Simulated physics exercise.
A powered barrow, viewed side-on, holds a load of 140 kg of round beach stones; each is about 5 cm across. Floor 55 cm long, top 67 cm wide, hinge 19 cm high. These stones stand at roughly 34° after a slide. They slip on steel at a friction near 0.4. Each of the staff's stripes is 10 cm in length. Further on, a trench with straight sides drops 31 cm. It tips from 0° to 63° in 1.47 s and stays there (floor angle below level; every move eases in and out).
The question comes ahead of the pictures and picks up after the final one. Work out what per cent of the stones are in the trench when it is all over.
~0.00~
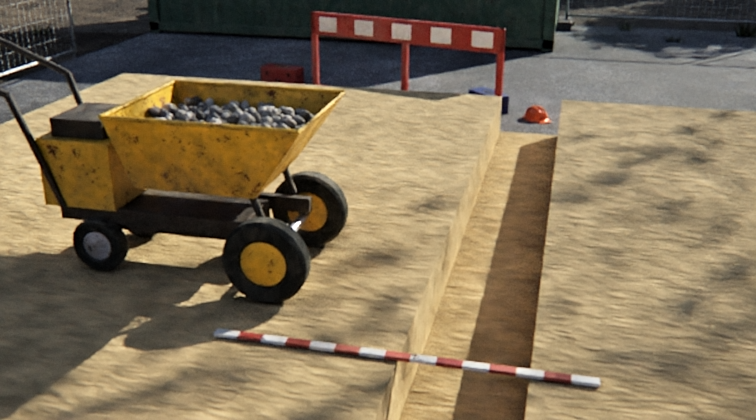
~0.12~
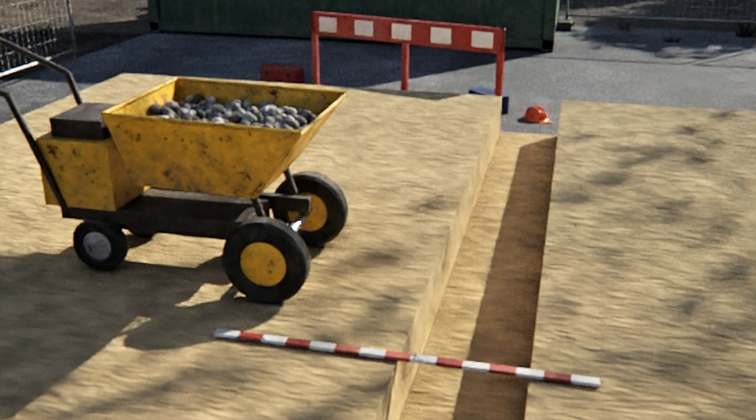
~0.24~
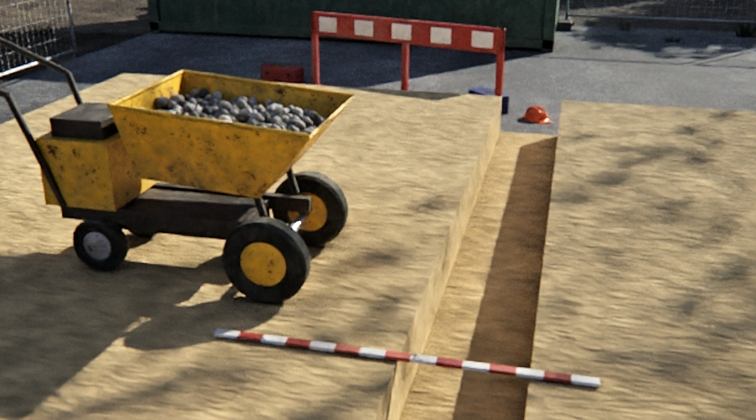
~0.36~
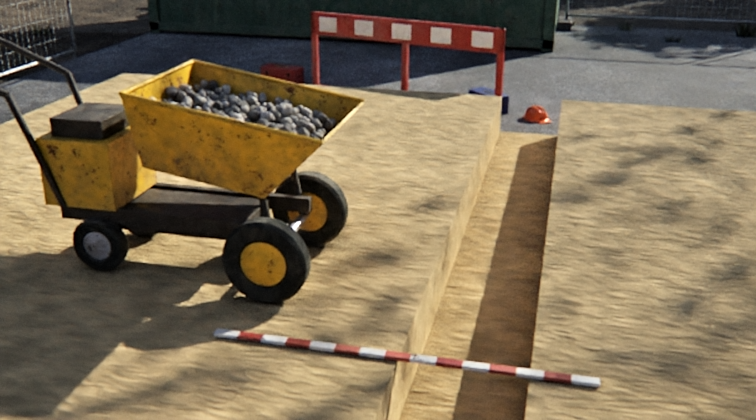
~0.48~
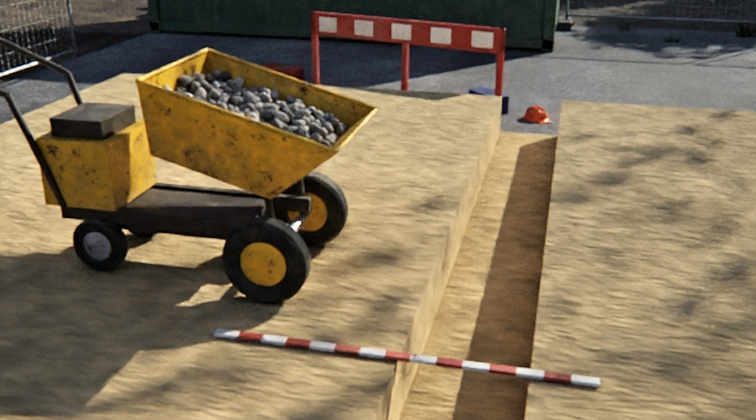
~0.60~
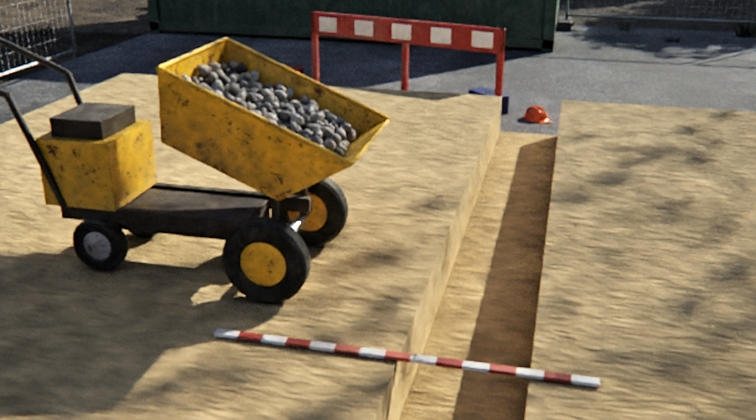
It comes to roughly 91 per cent.
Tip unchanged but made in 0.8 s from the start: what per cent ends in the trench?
90 per cent.
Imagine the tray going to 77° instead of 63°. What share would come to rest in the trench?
In that case near 100 per cent.
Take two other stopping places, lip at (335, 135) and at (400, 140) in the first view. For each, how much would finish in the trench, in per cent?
Near 90 then near 40 percent.
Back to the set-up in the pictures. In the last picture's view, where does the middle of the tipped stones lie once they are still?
Around (473, 337).
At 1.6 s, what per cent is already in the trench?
Roughly 30% by that time.
After 1.1 s the floor is at 53°; 100 % in the tray; the foremost stones are at (403, 203).
After 1.6 s the floor is at 63°; 68 % in the tray, 1 % short of the trench, 32 % in the trench; the foremost stones are at (522, 355).
After 1.9 s the floor is at 63°; 42 % in the tray, 1 % short of the trench, 57 % in the trench; the foremost stones are at (528, 362).
After 3.9 s the floor is at 63°; 9 % in the tray, 91 % in the trench; the foremost stones are at (527, 364).
